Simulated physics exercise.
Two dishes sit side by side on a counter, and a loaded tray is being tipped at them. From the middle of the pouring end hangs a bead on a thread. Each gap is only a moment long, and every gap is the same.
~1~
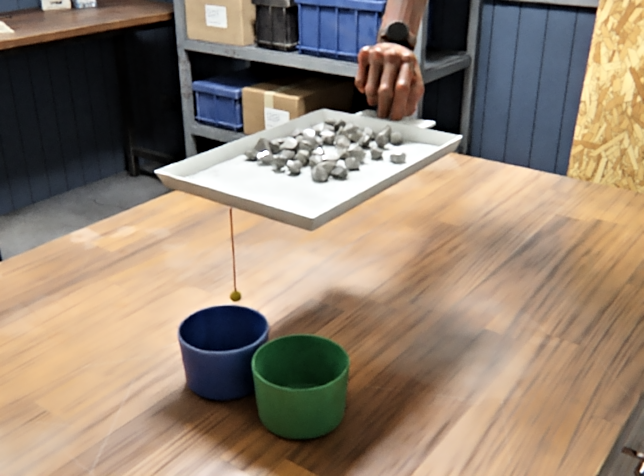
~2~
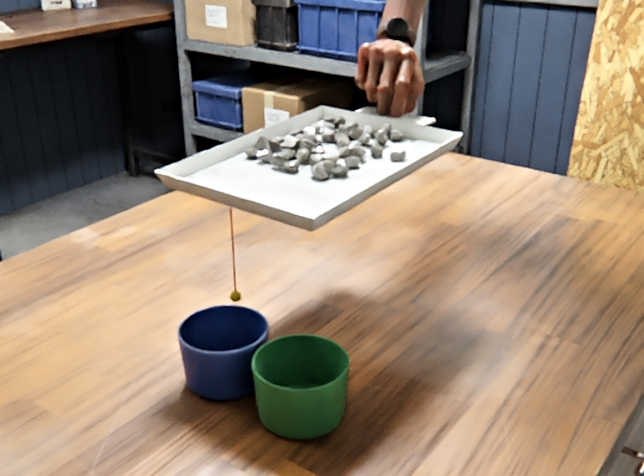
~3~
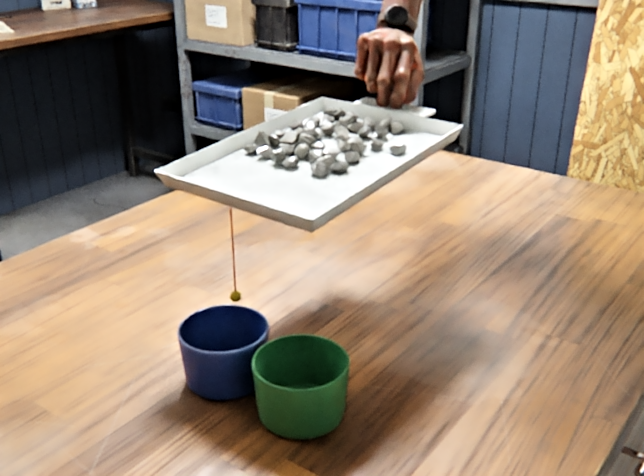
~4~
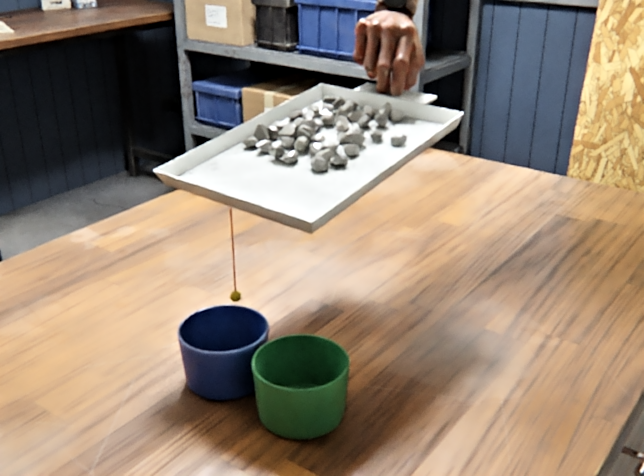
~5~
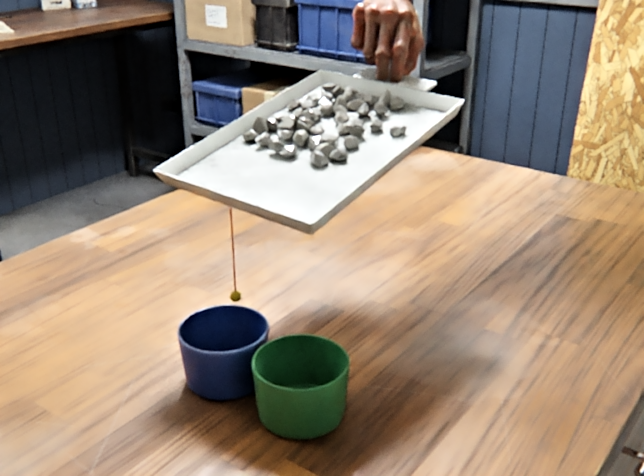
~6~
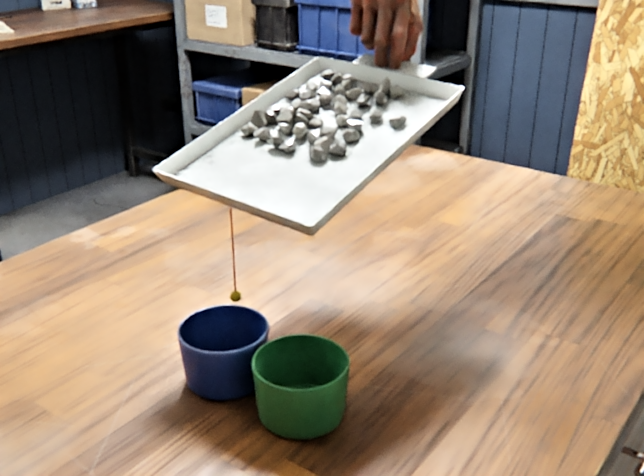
A hand slowly raises the back of a white tray of gravel above two bowls.
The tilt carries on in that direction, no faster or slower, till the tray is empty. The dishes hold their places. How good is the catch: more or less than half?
The catch is going to exceed what is lost.
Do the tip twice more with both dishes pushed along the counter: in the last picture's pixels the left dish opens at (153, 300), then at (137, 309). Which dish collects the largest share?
Try 1: The rightmost dish; try 2: The rightmost dish.
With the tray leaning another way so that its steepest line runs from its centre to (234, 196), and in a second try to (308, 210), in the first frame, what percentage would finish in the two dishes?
First heading 30 %, second heading 70 %.
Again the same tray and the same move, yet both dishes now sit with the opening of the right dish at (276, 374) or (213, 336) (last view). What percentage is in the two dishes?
Approximately 70 percent, followed by approximately 40 percent.
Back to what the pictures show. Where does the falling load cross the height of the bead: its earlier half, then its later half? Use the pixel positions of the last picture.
I'd say around (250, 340) at first, then around (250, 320).
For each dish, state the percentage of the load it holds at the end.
Estimate - left dish 40 percent, right dish 40 percent.
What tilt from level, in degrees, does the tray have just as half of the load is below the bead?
At about 75°.
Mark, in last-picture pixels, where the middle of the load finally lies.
Around (241, 381).
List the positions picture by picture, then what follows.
The first picture shows corners of the pouring end at (164, 170) and (311, 213), level; middle of the load at (310, 142), bits of gravel; left dish at (194, 369); right dish at (271, 406); bead on its thread at (236, 296).
The second picture shows corners of the pouring end at (164, 170) and (311, 214), level; middle of the load at (310, 140).
The third picture shows corners of the pouring end at (163, 170) and (311, 215), tipped barely, lowest at the right corner; middle of the load at (310, 134).
The fourth picture shows corners of the pouring end at (163, 169) and (311, 217), tipped a little, lowest at the right corner; middle of the load at (309, 125).
The fifth picture shows corners of the pouring end at (162, 168) and (310, 219), tipped a little, lowest at the right corner; middle of the load at (308, 116).
The sixth picture shows corners of the pouring end at (161, 168) and (310, 220), tipped a little, lowest at the right corner; middle of the load at (307, 107); left dish at (194, 369); right dish at (271, 406).
Soon, tray tipped steeply; most on the tray; about a quarter in the air.
A while on, tray tipped right over; about a quarter on the tray; about a quarter in the right dish; about a quarter in the left dish; about a quarter outside both; a small part in the air.
Towards the end, tray tipped past a quarter turn; about a third in the right dish; about a third in the left dish; about a quarter outside both.
Finally, tray tipped past a quarter turn; about a third in the right dish; about a third in the left dish; about a quarter outside both.
